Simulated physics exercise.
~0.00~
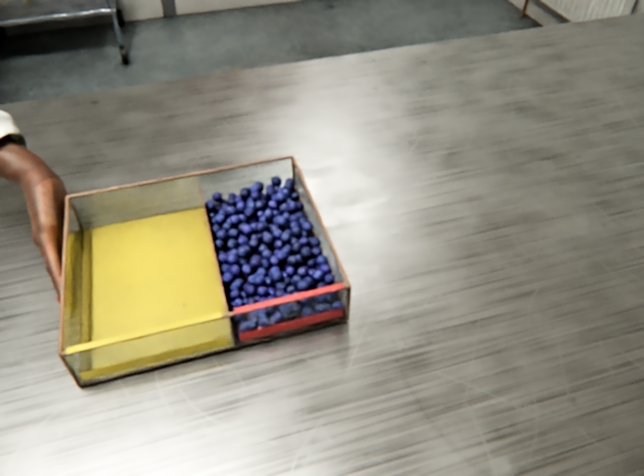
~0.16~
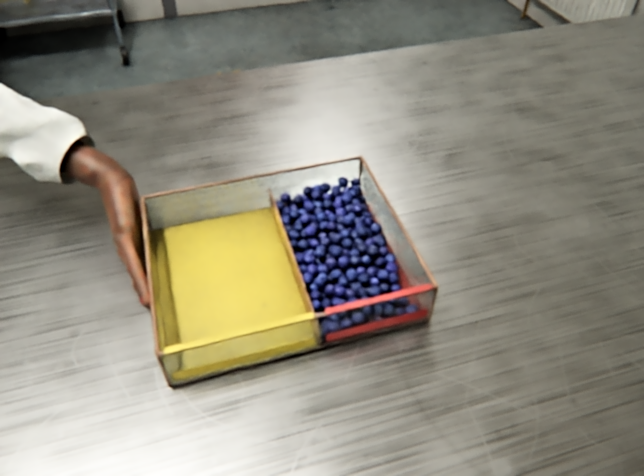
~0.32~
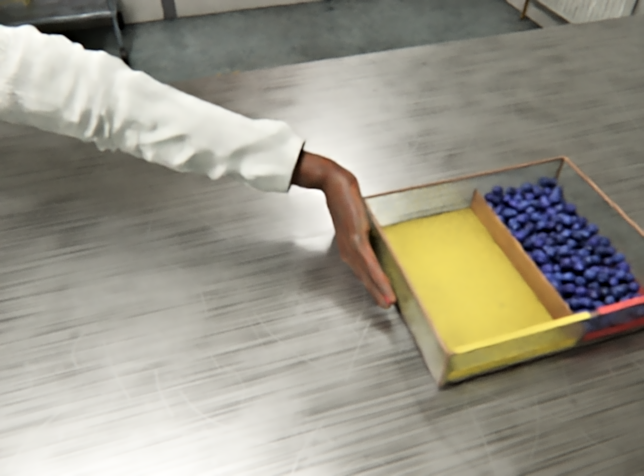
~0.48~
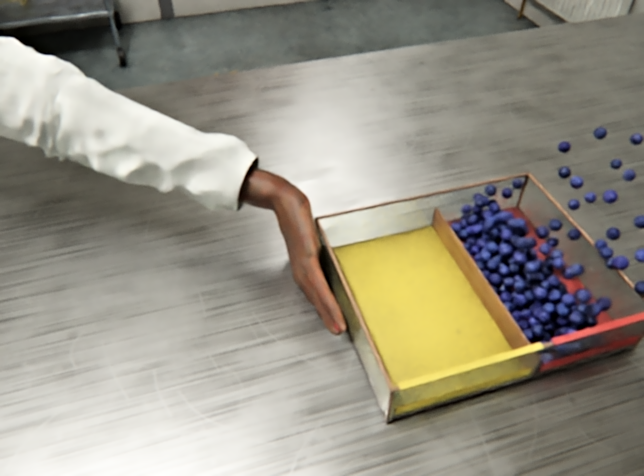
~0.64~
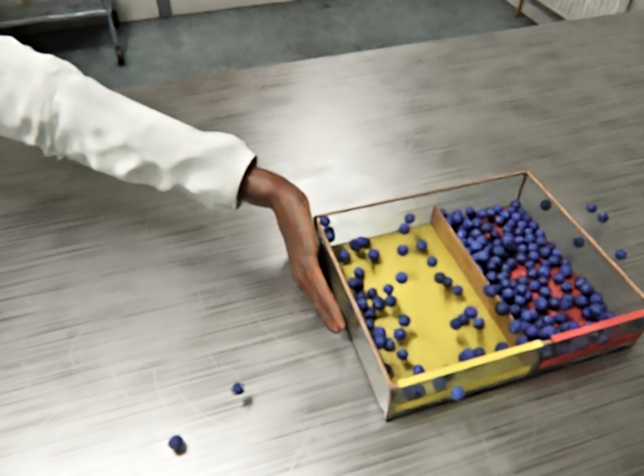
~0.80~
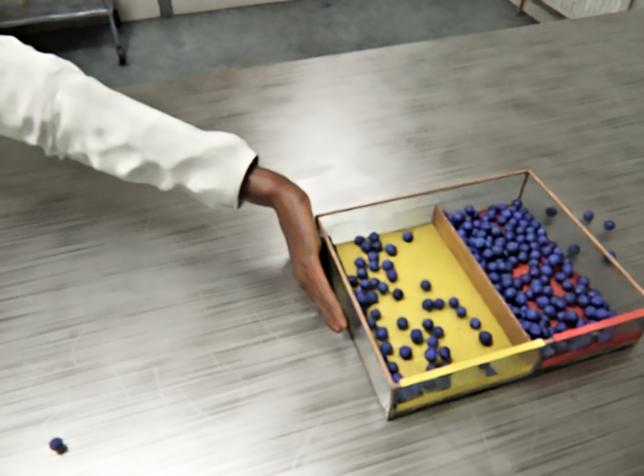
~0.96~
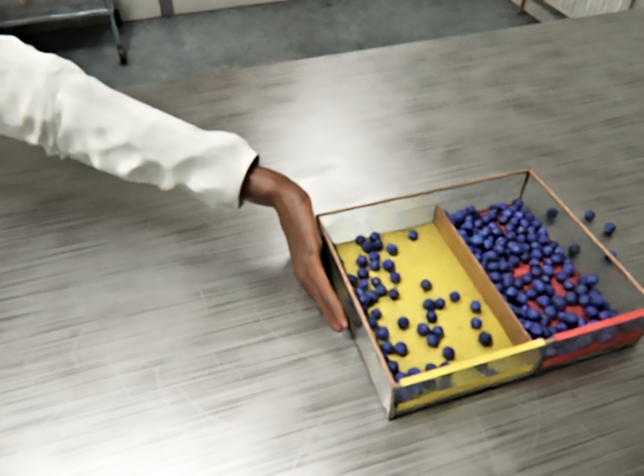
Blueberries scatter into the yellow section and onto the table as a hand moves their tray.
